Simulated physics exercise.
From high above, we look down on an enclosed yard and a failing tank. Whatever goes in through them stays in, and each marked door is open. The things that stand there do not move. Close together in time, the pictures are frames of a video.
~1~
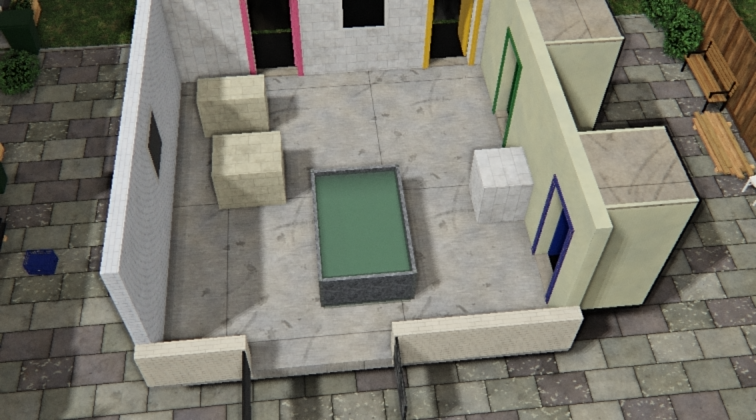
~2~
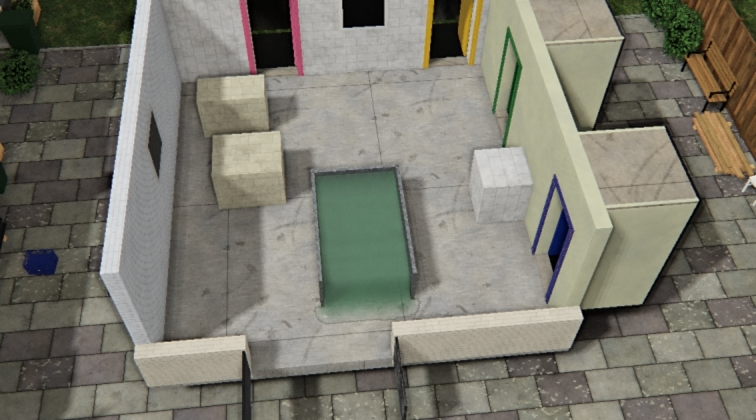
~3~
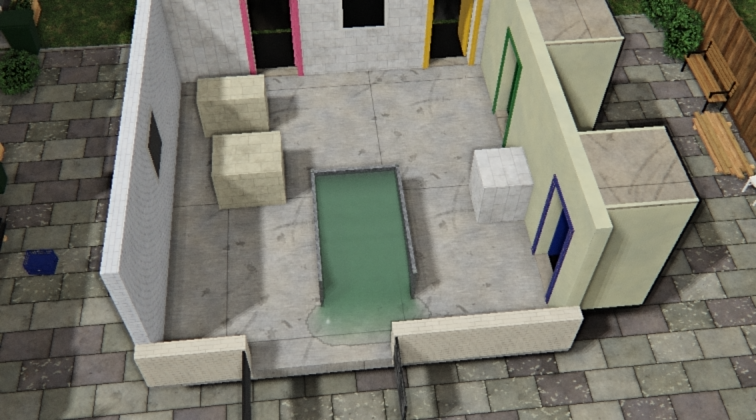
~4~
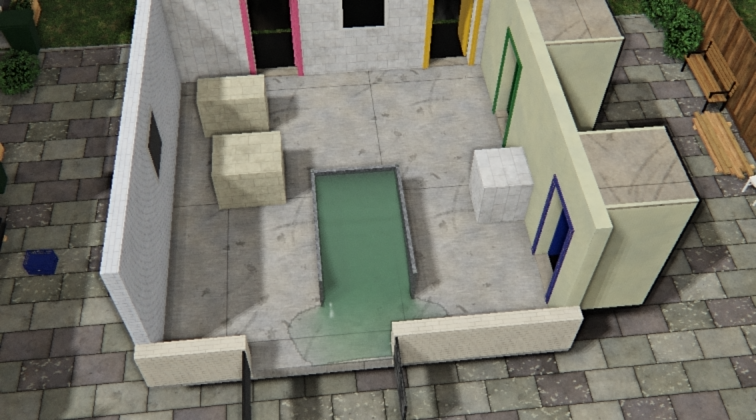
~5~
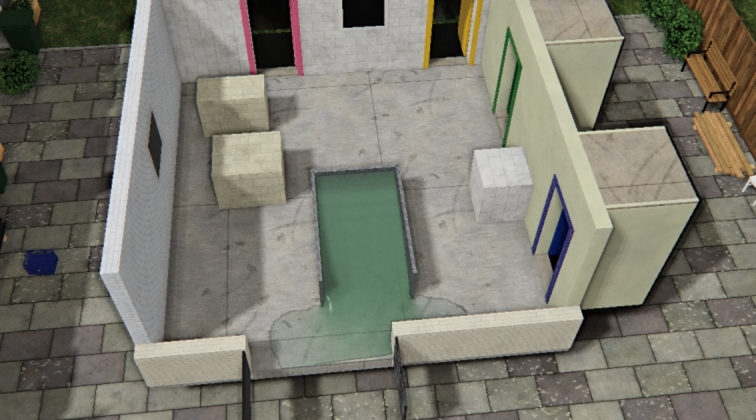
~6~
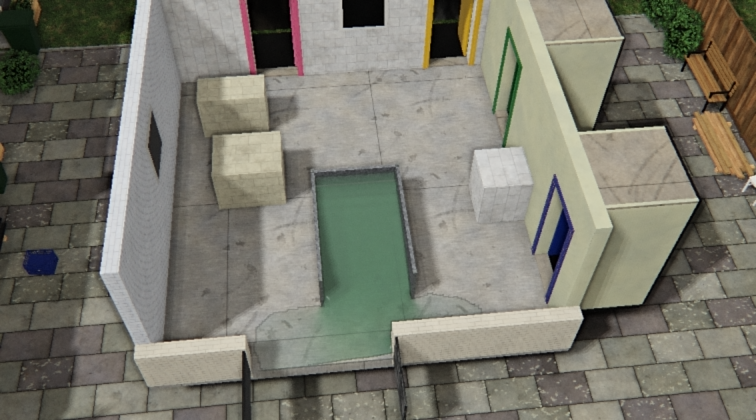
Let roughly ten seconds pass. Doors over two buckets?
In the end the green door sees no more than two buckets come in; the blue door sees more than two buckets come in; the pink door sees no more than two buckets come in; the yellow door sees no more than two buckets come in.
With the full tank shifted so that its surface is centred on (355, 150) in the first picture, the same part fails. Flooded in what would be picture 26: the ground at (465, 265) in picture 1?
Hit.
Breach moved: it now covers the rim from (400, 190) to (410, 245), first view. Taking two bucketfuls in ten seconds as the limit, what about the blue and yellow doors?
Then: The blue door is over; the yellow door goes over.
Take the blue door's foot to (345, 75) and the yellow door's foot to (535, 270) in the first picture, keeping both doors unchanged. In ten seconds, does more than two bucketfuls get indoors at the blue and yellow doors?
Outcome - blue door keeps within bounds, yellow door runs over the limit.
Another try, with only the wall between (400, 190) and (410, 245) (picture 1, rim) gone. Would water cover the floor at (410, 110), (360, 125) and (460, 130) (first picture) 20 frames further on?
Following the listed order, the three come out reached by the spill, reached by the spill and reached by the spill.
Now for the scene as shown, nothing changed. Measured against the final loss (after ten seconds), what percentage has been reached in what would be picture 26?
Estimate: Some 75 %.
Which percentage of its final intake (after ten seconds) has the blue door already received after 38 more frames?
My guess is about 85 %.
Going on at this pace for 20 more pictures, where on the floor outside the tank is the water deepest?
Check roughly (524, 227).
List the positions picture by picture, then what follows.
The first picture shows still water in the water tank at (361, 222).
In the second picture, water pours out at (368, 291) and has run to (318, 310).
In the third picture, water pours out at (368, 293) and has run to a hidden place.
In the fourth picture, the front is at a hidden place, out from the gap at (368, 294).
In the fifth picture, the front is at a hidden place, out from the gap at (368, 294).
In the sixth picture, water pours out at (368, 295) and has run to a hidden place.
A moment on, water covers 10 % of the floor; the green door not reached, the blue door not reached, the pink door not reached, the yellow door not reached.
Next, water covers 15 % of the floor; the green door not reached, the blue door over two buckets in, the pink door not reached, the yellow door not reached.
Then, water covers 20 % of the floor; the green door not reached, the blue door far over two buckets in, the pink door not reached, the yellow door not reached.
Later, water covers 25 % of the floor; the green door not reached, the blue door far over two buckets in, the pink door not reached, the yellow door not reached.
In the end, water covers 25 % of the floor; the green door wet at the sill, nothing in, the blue door far over two buckets in, the pink door not reached, the yellow door not reached.
